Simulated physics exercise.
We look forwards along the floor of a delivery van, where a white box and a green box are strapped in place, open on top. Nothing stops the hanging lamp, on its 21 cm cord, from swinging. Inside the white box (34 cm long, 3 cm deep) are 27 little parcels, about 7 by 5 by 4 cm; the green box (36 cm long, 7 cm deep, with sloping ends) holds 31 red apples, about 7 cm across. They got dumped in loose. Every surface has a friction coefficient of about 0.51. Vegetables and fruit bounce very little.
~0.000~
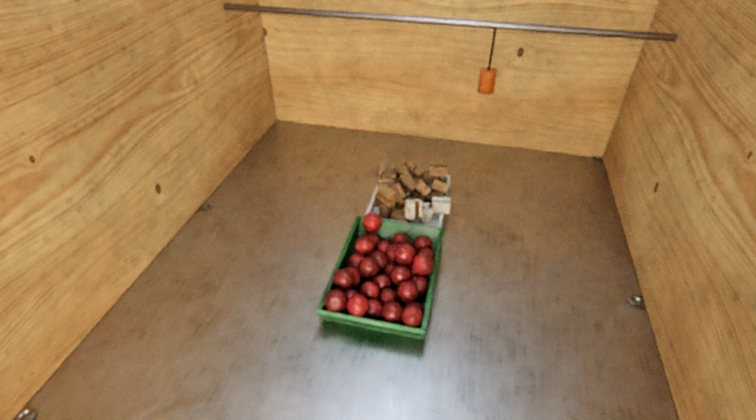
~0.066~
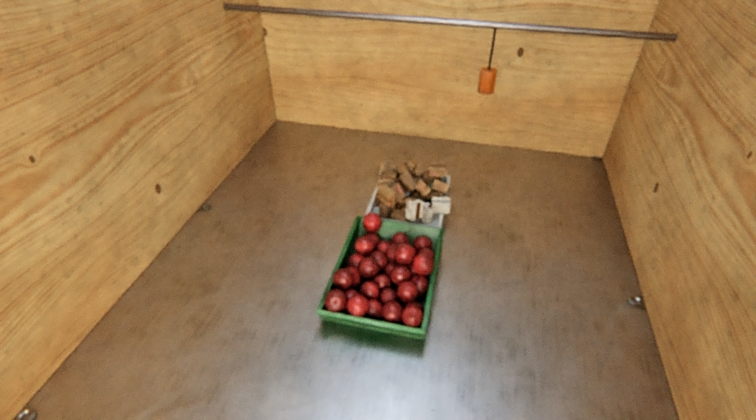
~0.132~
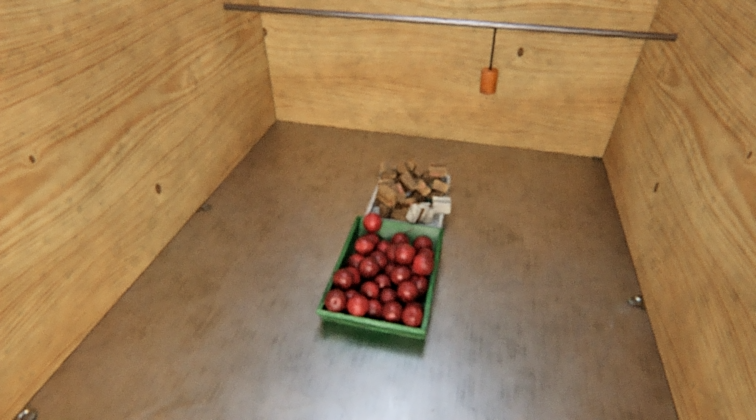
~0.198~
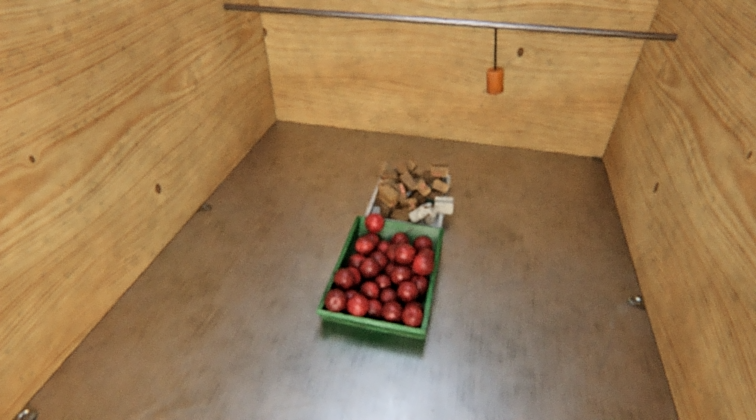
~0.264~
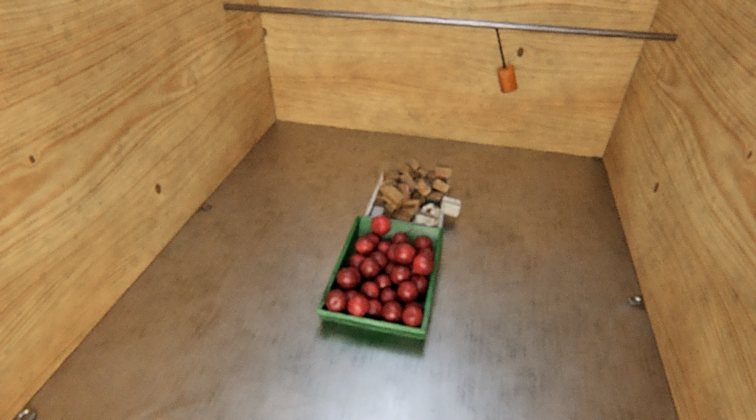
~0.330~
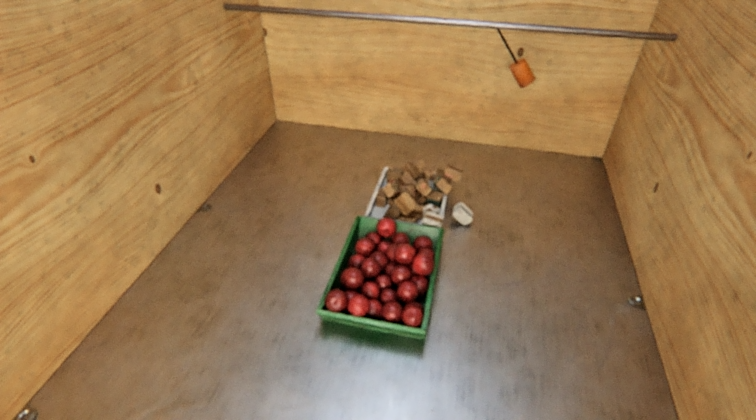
In this clip, an orange lamp hanging from a rail in a wood-walled van swings to the right, while small parcels shift rightward and a couple leave their white box; red apples shift slightly in the still green box.
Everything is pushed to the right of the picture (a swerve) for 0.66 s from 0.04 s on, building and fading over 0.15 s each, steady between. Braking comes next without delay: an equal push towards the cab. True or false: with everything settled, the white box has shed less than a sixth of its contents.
False.
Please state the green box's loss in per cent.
About 5 percent for the green box.
After 0.59 s, the white box is down by 7 of 27 and the green box has all 31.
After 0.92 s, the white box is down by 7 of 27 and the green box has all 31.
After 1.37 s, the white box is down by 11 of 27 and the green box is down by 2 of 31.
Final count (at 1.96 s), the white box is down by 11 of 27 and the green box is down by 2 of 31. Asked share, 11 of 27, 41 per cent.
